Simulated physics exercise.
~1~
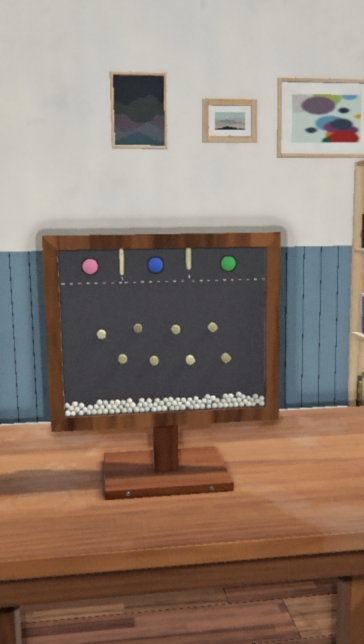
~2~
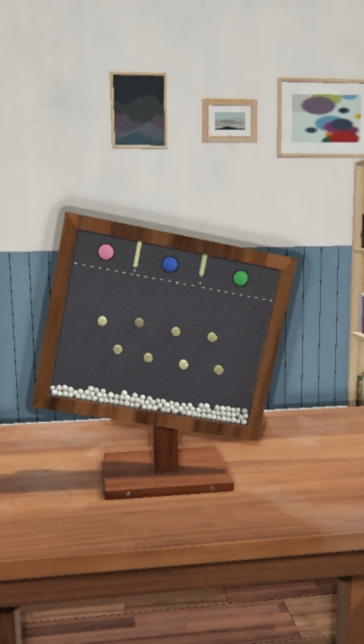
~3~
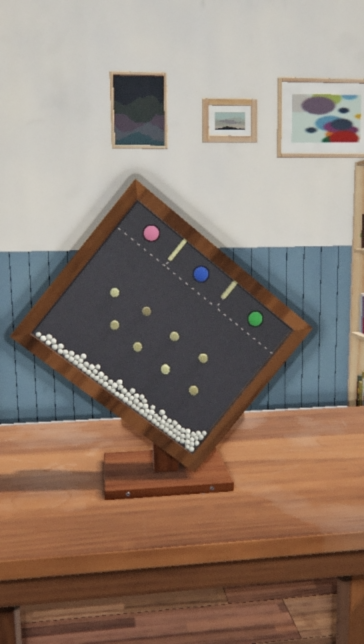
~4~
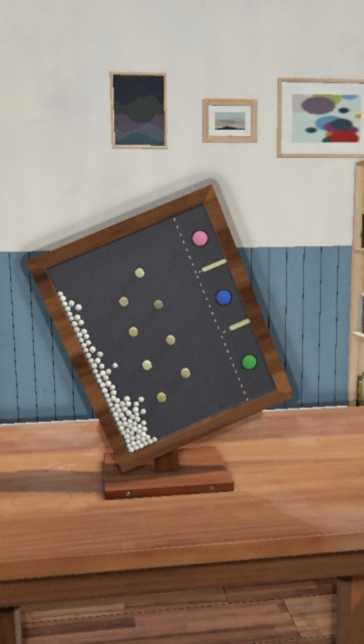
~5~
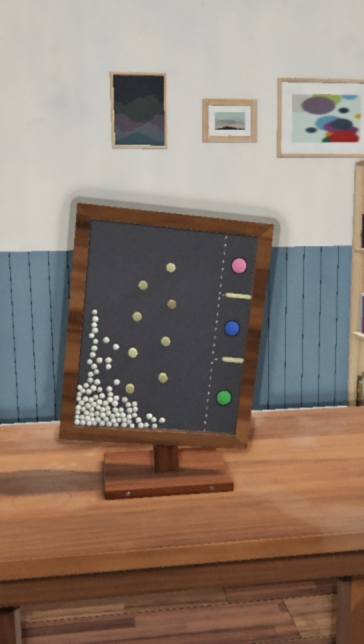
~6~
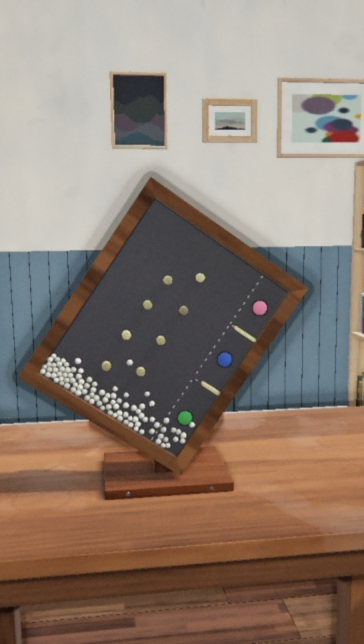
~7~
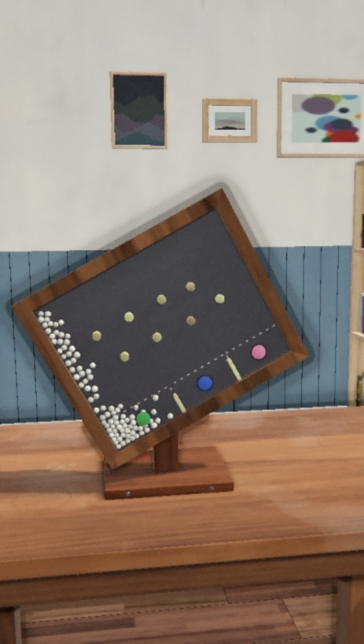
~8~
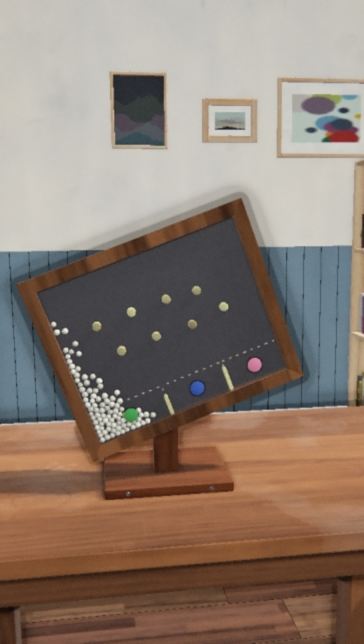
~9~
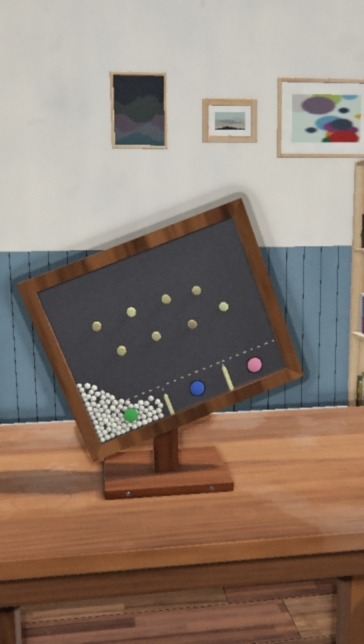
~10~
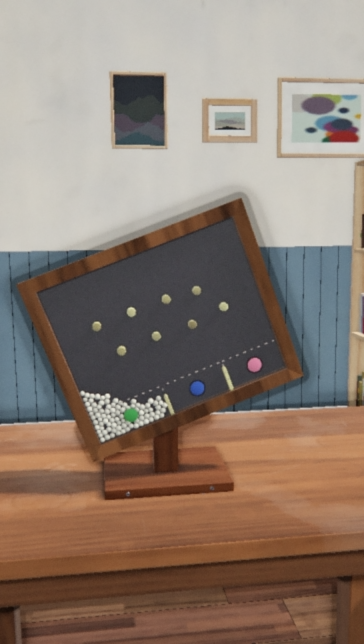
A wood-framed dark panel stands on a short wooden pedestal on a brown tabletop, seen from the front against a white and blue wall with three framed artworks. Pink, blue and green dots separated by pale lines run along its top, pale yellow pegs dot the middle, and small white balls line the bottom. The panel turns clockwise, and the balls slide into a heap at the lower left. As it tips nearly upside down, they pour around the green dot. It stops tilted, and the balls settle mostly in the green pocket, leaving blue and pink empty.
